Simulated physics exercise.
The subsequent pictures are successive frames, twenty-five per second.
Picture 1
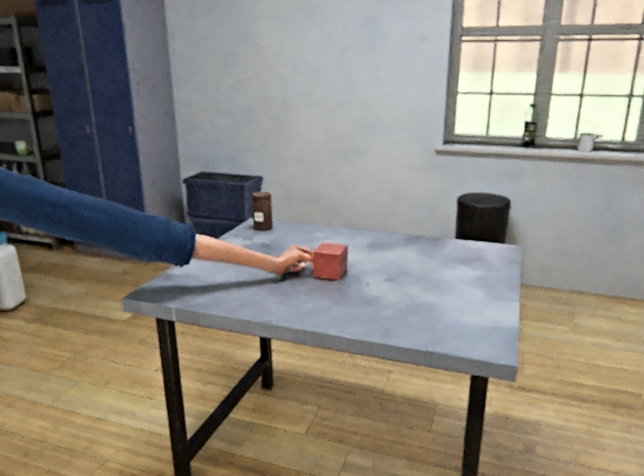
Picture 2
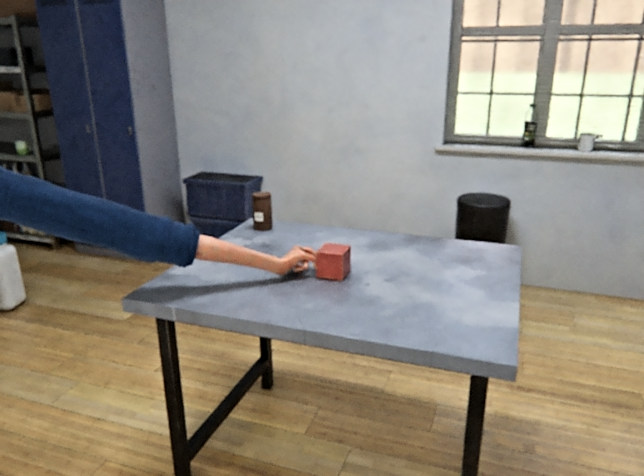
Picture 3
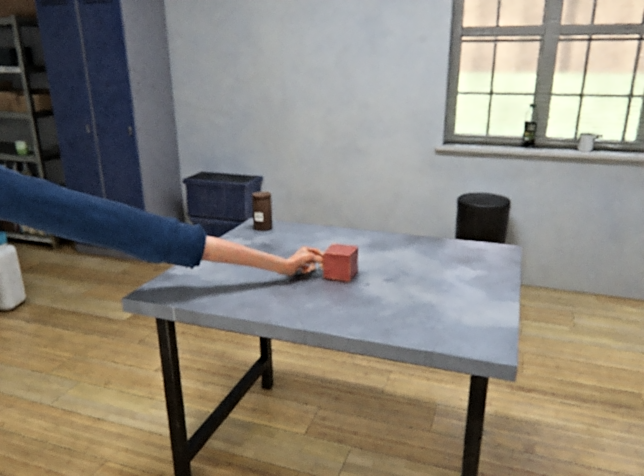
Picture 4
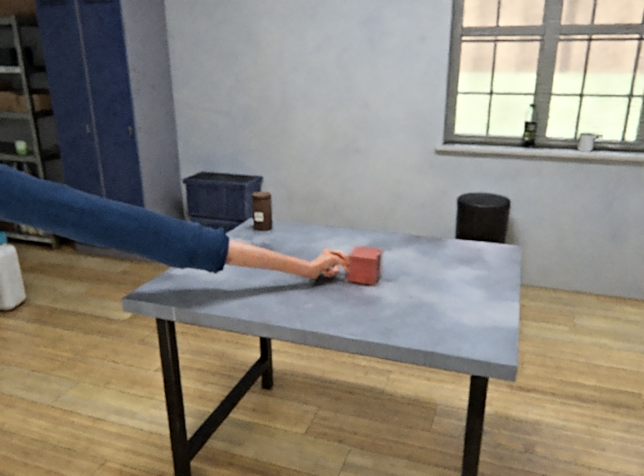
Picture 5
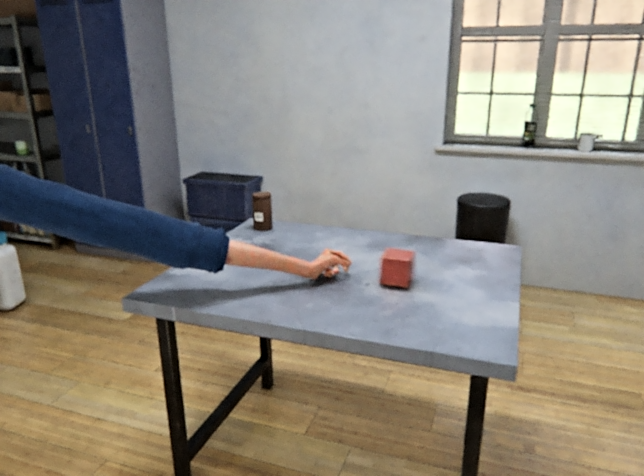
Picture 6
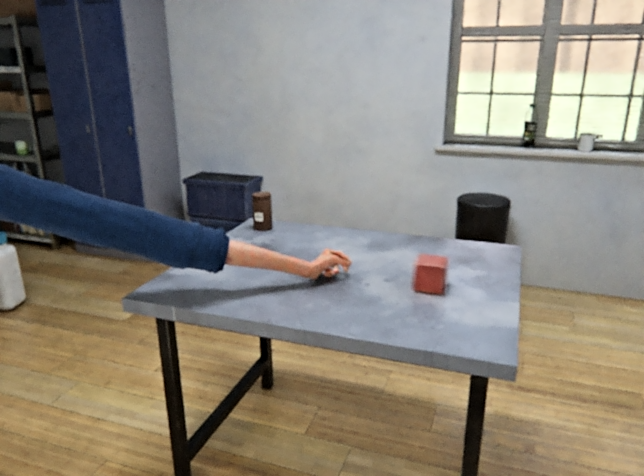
A hand pushes a red block rightward across a table, and the block slides away from it.
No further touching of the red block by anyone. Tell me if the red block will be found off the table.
It will make it off the table.
Then, 0.20 s past the last view, red block now off the table.
Then, 0.40 s past the last view, things are still on the move.
Then, 0.60 s past the last view, as before.
Finally, off the table, red block.
